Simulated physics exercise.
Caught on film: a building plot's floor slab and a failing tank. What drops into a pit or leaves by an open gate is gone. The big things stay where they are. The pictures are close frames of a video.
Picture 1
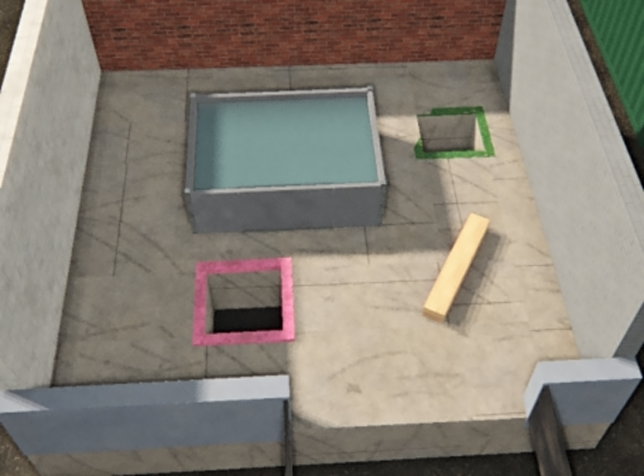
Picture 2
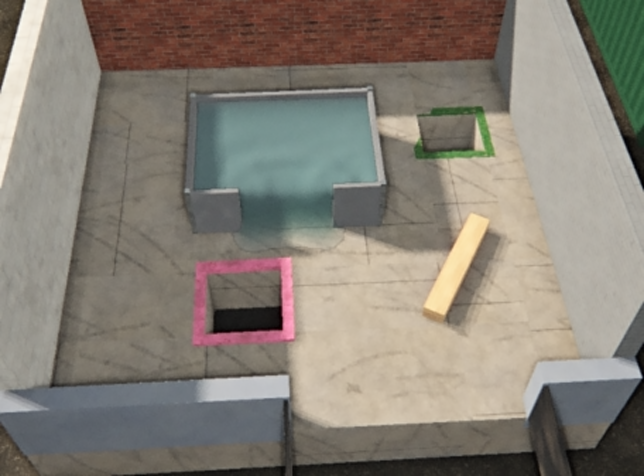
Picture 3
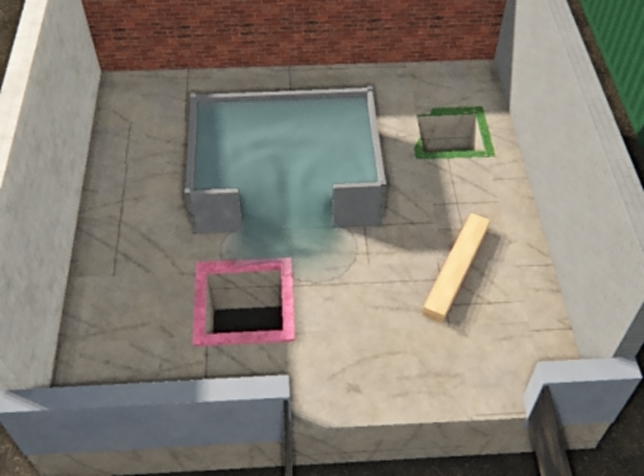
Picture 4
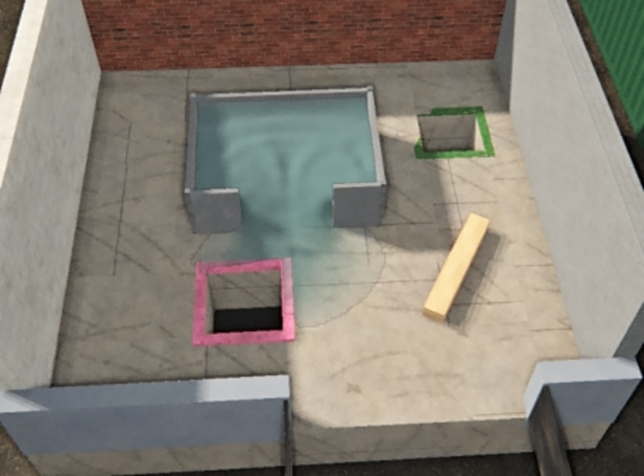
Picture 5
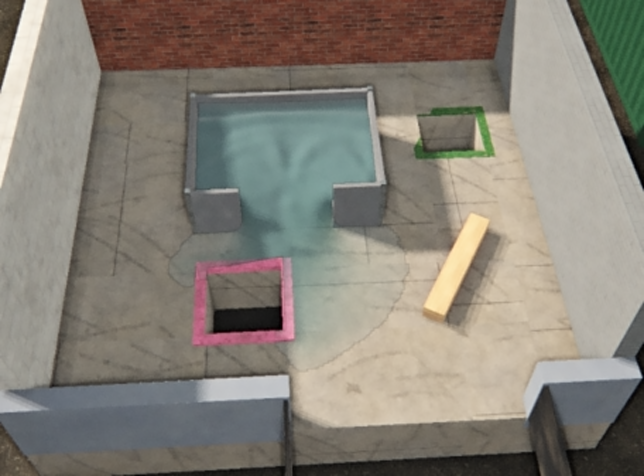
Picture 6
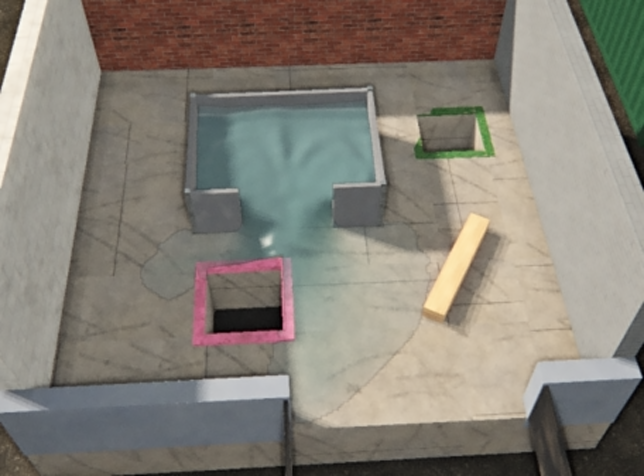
Water tank on a walled concrete slab opening at the front, water pouring out and spreading around a pink-edged square pit.
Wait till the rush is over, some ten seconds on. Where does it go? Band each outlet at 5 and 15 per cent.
One by one: The gate takes above 15 %; the green pit takes not even 5 %; the pink pit takes above 15 %.
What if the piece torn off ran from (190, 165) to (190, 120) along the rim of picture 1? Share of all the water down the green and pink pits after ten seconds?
In per cent: Green 14, pink 2.
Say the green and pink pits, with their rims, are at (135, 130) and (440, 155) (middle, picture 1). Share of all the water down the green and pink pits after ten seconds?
Per cent: Green 10, pink 0.
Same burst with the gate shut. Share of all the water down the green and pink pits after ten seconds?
Per cent: Green 10, pink 35.
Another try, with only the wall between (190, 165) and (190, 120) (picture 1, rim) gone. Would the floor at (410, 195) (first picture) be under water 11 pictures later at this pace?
At that place: Dry.
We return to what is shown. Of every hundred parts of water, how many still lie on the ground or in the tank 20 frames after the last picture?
Near 52 in a hundred.
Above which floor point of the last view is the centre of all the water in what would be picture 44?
I would point to (294, 228).
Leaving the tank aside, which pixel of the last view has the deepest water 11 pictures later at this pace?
Roughly at (280, 259).
A moment on, water covers 20 % of the floor; the gate 4 %, the green pit 0 %, the pink pit 12 %.
Next, water covers 25 % of the floor; the gate 13 %, the green pit 0 %, the pink pit 19 %.
Then, water covers 30 % of the floor; the gate 22 %, the green pit 0 %, the pink pit 26 %.
Later, water covers 40 % of the floor; the gate 32 %, the green pit 0 %, the pink pit 31 %.
In the end, water covers 55 % of the floor; the gate 40 %, the green pit 1 %, the pink pit 33 %.
